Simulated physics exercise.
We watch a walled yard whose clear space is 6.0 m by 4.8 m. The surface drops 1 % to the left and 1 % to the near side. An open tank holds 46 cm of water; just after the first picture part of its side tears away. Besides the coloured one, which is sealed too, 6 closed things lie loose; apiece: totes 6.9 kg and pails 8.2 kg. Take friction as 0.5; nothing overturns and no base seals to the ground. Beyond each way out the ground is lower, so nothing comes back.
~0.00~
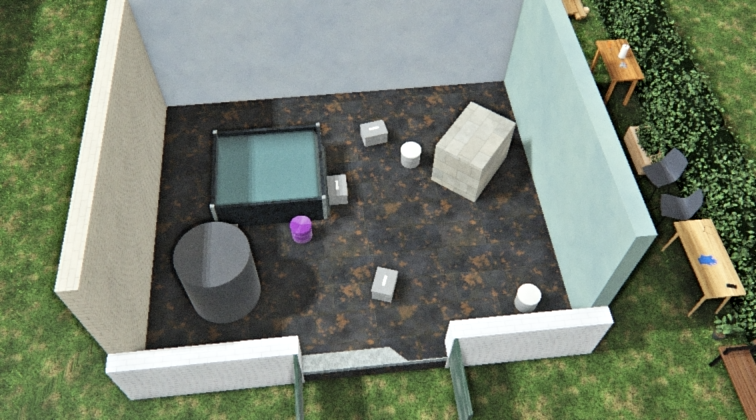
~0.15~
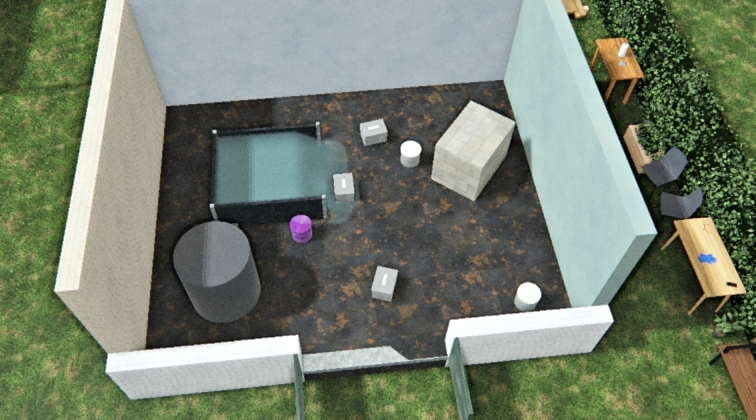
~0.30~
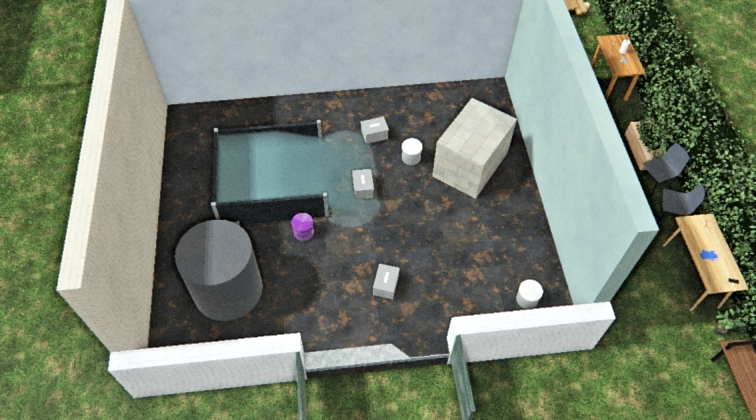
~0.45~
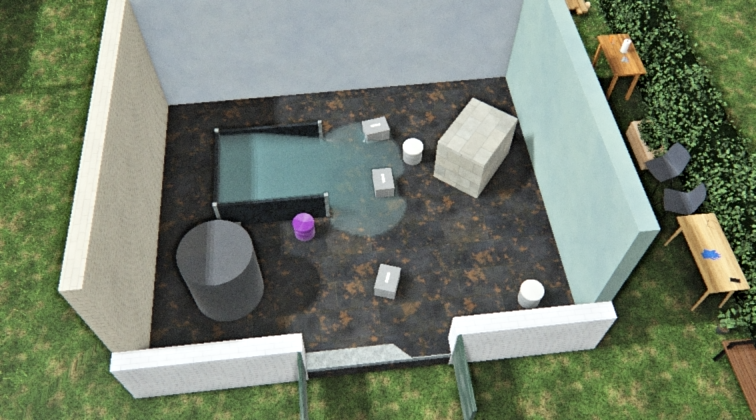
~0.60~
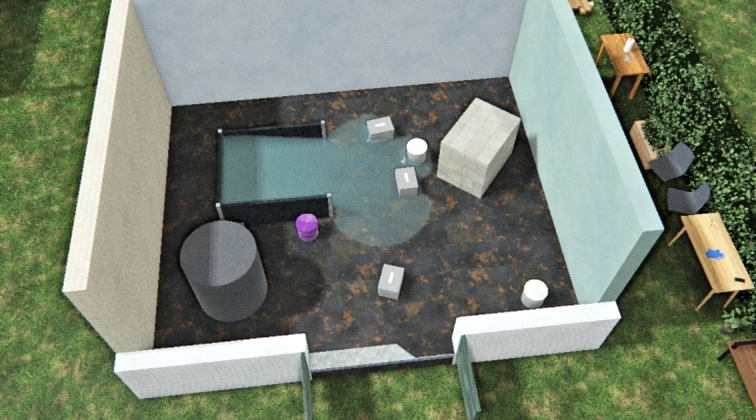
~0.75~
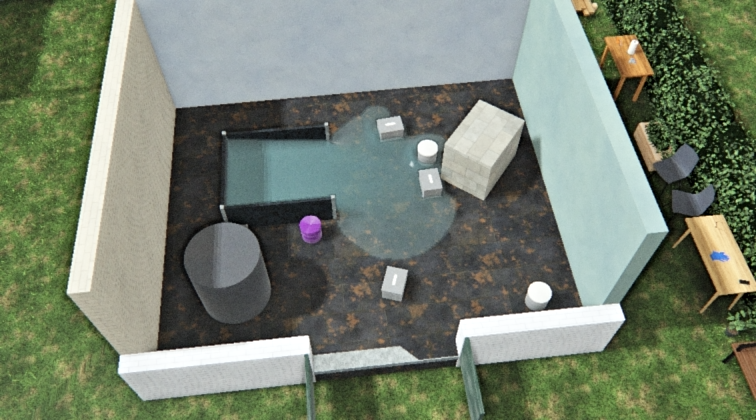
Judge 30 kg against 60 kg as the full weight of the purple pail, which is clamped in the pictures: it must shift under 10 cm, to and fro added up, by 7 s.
Verdict: The smaller load will do.
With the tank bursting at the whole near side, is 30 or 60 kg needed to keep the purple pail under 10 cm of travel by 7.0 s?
Then only the larger load is enough.
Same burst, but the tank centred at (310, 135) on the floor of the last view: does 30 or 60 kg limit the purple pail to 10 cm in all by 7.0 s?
Then the smaller load will do.
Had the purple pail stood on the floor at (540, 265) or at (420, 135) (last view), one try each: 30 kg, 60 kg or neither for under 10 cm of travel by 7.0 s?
In that order: The smaller is enough; either load holds.
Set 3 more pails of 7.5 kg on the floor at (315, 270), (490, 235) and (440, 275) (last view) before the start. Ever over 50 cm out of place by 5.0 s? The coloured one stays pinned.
In that order: Under, past it, less.
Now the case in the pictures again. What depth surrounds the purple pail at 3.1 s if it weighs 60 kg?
About 0 cm.
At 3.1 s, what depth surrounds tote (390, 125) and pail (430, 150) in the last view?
Roughly 18 and 10 cm.
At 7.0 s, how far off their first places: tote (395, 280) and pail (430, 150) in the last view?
In turn: 80 cm, 120 cm.
After 1.4 s the purple pail would be 0 cm from its start with 30 kg and 0 cm from its start with 60 kg; 0 cm of water round it then.
After 3.1 s the purple pail would be 0 cm from its start with 30 kg and 0 cm from its start with 60 kg; 0 cm of water round it then.
After 4.9 s the purple pail would be 0 cm from its start with 30 kg and 0 cm from its start with 60 kg; 0 cm of water round it then.
After 7.0 s the purple pail would be 0 cm from its start with 30 kg and 0 cm from its start with 60 kg; 2 cm of water round it then.
